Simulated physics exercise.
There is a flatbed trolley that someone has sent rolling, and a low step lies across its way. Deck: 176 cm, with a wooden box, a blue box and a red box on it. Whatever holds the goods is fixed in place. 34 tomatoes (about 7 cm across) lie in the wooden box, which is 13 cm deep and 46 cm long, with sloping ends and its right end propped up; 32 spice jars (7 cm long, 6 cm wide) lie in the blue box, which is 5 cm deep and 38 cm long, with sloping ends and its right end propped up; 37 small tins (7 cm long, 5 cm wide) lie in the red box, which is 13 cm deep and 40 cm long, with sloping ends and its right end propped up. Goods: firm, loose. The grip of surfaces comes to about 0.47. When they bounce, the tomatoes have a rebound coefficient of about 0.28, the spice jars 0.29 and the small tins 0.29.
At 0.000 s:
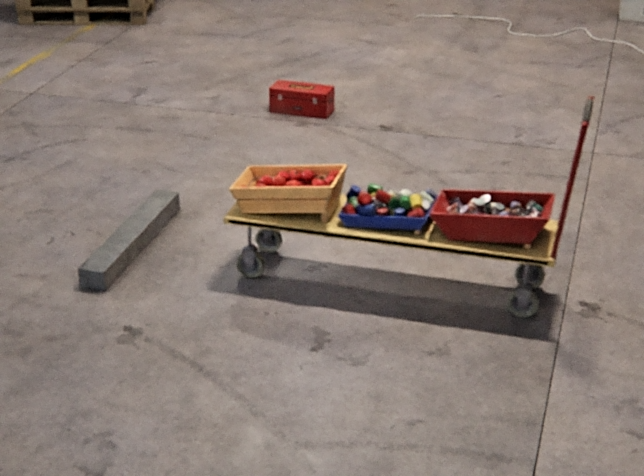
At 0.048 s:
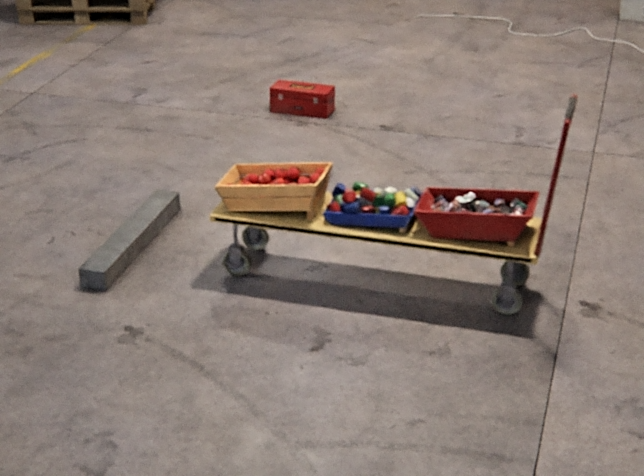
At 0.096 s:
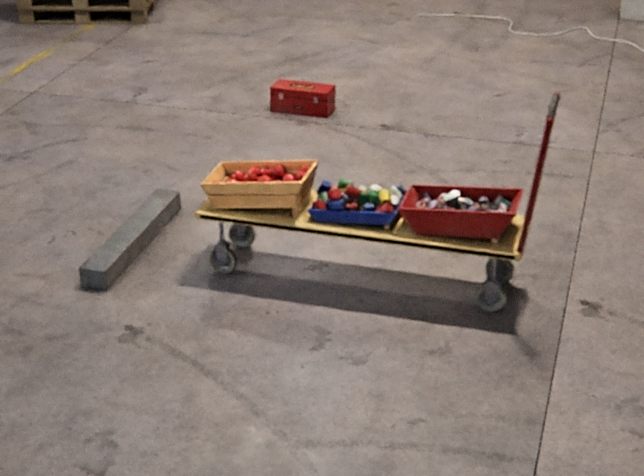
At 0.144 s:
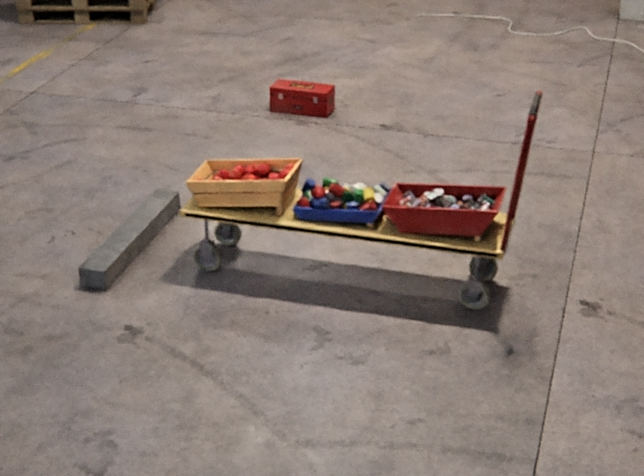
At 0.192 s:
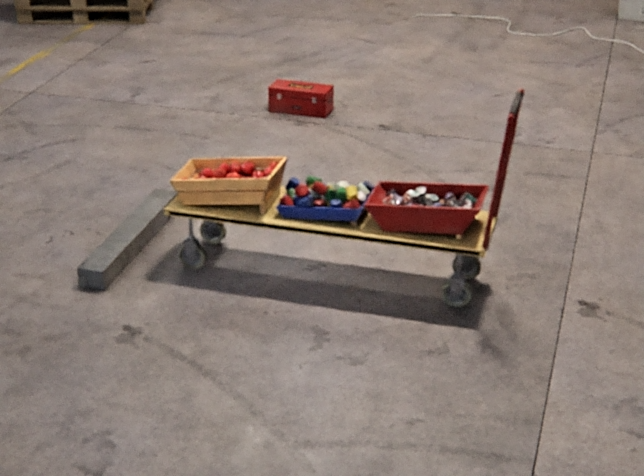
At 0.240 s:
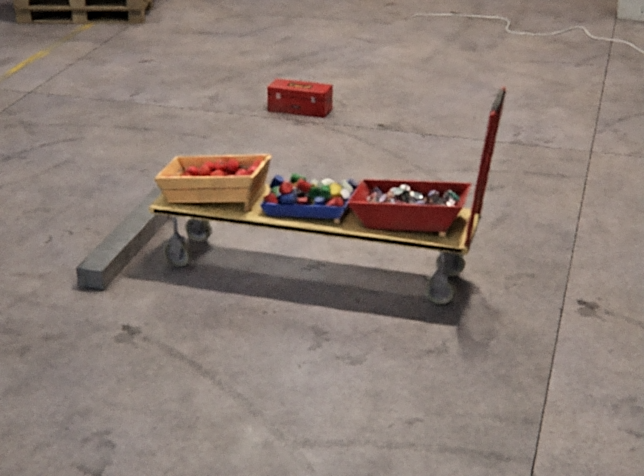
Flatbed trolley carrying wooden, blue and red boxes of small items rolling left across a concrete floor towards a low grey step.
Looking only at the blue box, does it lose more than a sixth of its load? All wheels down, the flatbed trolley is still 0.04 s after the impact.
Yes, spillage goes beyond one sixth.
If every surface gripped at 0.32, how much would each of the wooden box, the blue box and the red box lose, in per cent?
In that setup wooden box sheds 0 percent, blue box sheds 30 percent, and red box sheds 0 percent.
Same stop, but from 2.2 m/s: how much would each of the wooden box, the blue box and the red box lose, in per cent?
Then the wooden box sheds 0 per cent of its load, the blue box 30 per cent, and the red box 10 per cent.
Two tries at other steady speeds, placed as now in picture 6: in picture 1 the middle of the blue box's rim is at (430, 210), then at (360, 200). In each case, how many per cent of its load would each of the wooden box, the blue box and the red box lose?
Per cent lost, first try then second - wooden box: 10, 0; blue box: 40, 10; red box: 20, 0.
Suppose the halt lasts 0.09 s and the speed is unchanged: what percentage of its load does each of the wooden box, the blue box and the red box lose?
In that case wooden box 0, blue box 20 and red box 0 per cent.
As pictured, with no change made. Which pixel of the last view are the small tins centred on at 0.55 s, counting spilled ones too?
Centred roughly at (356, 198).
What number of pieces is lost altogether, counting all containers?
Roughly 8 pieces.
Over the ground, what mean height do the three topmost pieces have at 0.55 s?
About 56 cm.
After 0.33 s, contact.
After 0.43 s, wooden box 34 in, 0 out, blue box 31 in, 1 out and red box 37 in, 0 out.
After 0.55 s, wooden box 34 in, 0 out, blue box 27 in, 5 out and red box 37 in, 0 out.
After 0.78 s, wooden box 34 in, 0 out, blue box 27 in, 5 out and red box 37 in, 0 out.
When it is over (at 1.29 s), wooden box 34 in, 0 out, blue box 24 in, 8 out and red box 37 in, 0 out. Asked share, 8 of 32, 25 per cent.
